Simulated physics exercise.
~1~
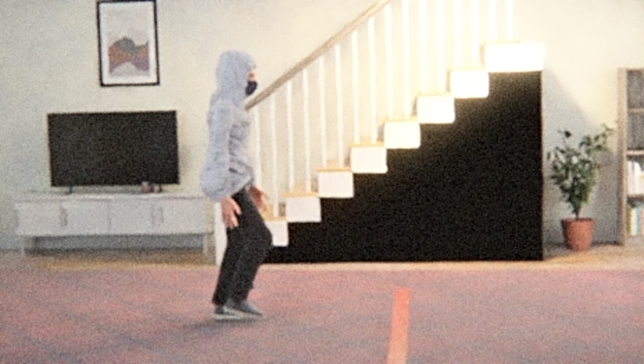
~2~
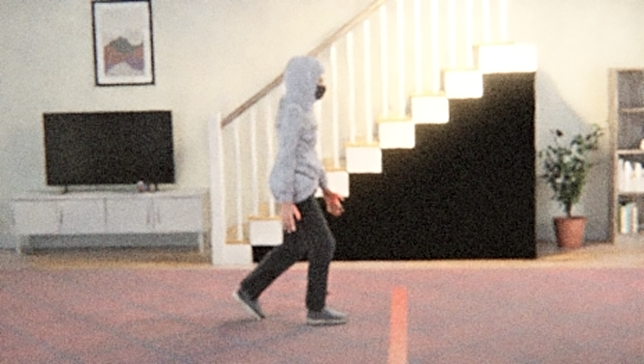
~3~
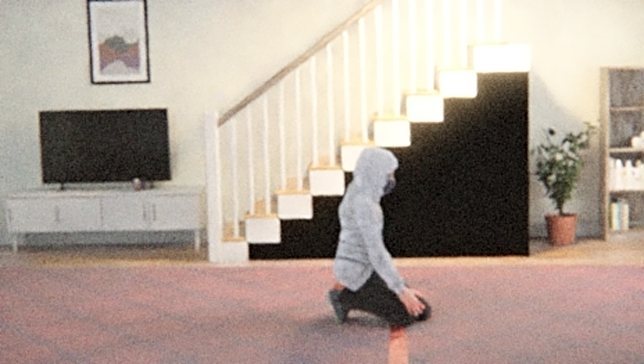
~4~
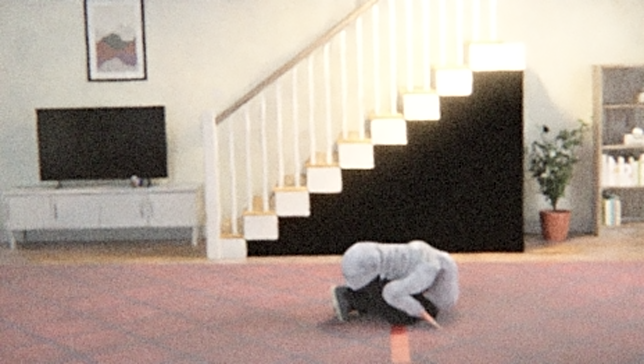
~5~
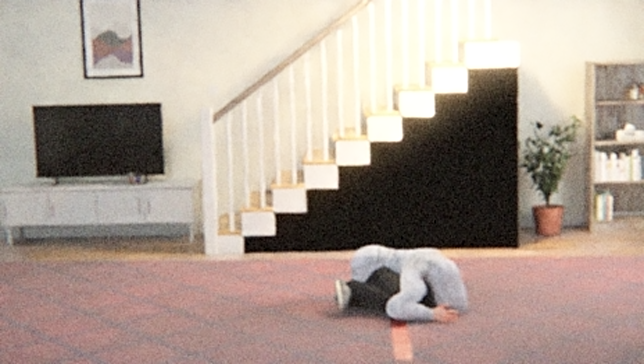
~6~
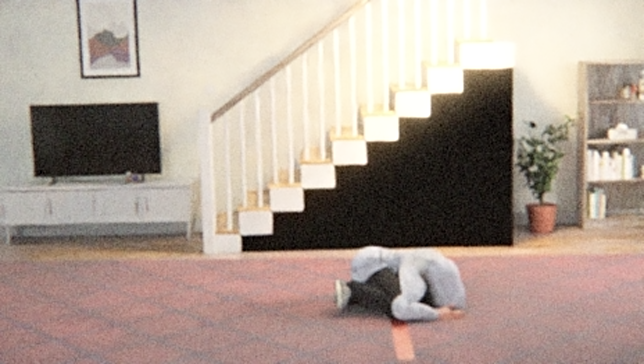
In a living room with a staircase, a masked, hooded person walks right, sinking to the knees and folding forward over red tape.
